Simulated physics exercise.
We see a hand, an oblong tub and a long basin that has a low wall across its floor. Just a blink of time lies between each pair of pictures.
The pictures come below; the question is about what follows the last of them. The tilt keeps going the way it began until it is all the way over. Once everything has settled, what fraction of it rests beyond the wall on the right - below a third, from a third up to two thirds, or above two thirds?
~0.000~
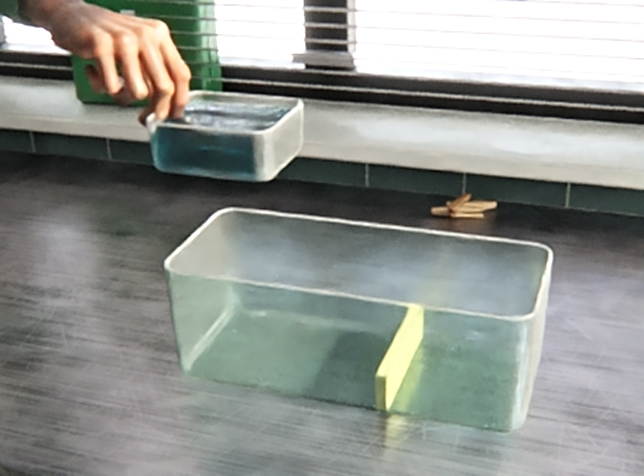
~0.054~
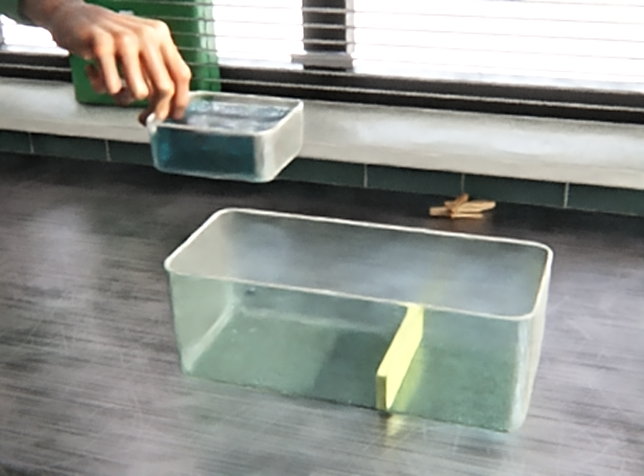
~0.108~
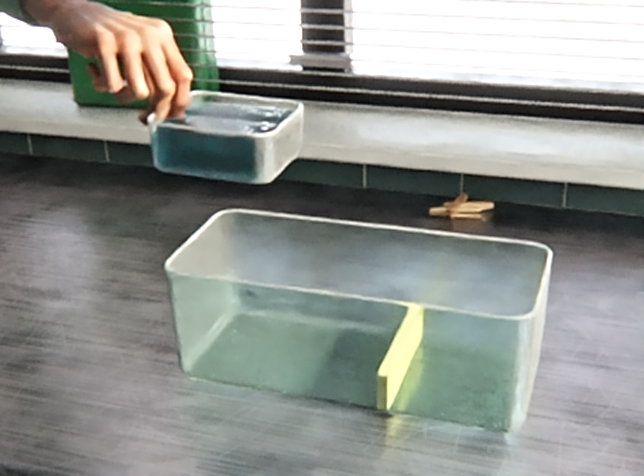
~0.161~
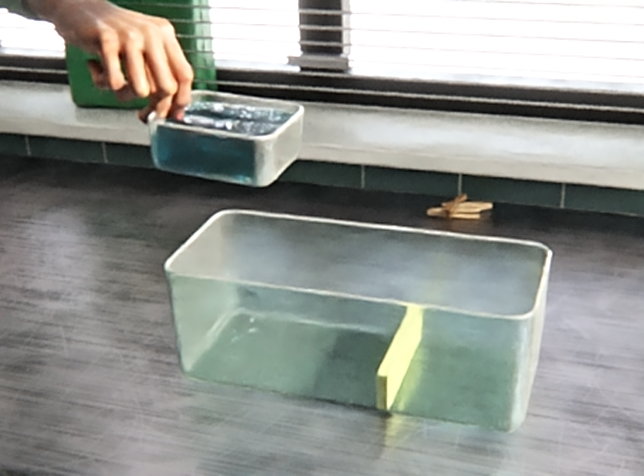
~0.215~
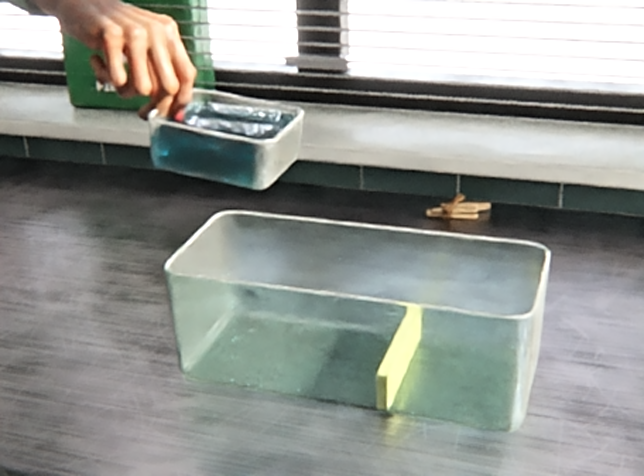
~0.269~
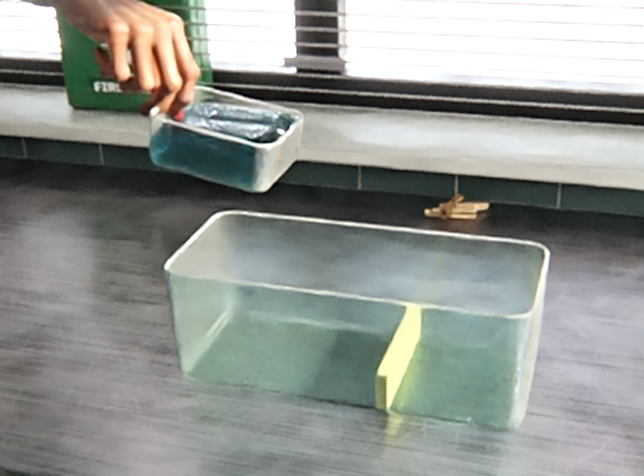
Looks to me like the right side of the wall gets short of a third.
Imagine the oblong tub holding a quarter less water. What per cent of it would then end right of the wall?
Some 5 parts in a hundred.
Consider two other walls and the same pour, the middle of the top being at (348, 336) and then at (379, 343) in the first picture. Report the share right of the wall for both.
Estimated: 65 % first, 20 % second.
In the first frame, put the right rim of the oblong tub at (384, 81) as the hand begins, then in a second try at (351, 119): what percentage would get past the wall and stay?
It would come to near 80 per cent, and then near 70 per cent.
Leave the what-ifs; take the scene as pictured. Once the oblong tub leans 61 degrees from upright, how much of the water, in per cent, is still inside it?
35 %.
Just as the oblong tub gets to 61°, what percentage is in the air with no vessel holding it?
I'd put it at roughly 35 percent of it.
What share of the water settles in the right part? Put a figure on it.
That works out near 5 in every hundred.
A moment on, the oblong tub is tipped part way and 33 per cent is still to pour, 31 is left of the wall and 0 right of it.
Next, the oblong tub is tipped on its side and 6 per cent is still to pour, 86 is left of the wall and 3 right of it.
Then the oblong tub is tipped right over and 0 per cent is still to pour, 96 is left of the wall and 4 right of it.
Later the oblong tub is tipped right over and 0 per cent is still to pour, 96 is left of the wall and 4 right of it.
In the end 96 per cent lies left of the wall, 4 right of it and 1 outside.
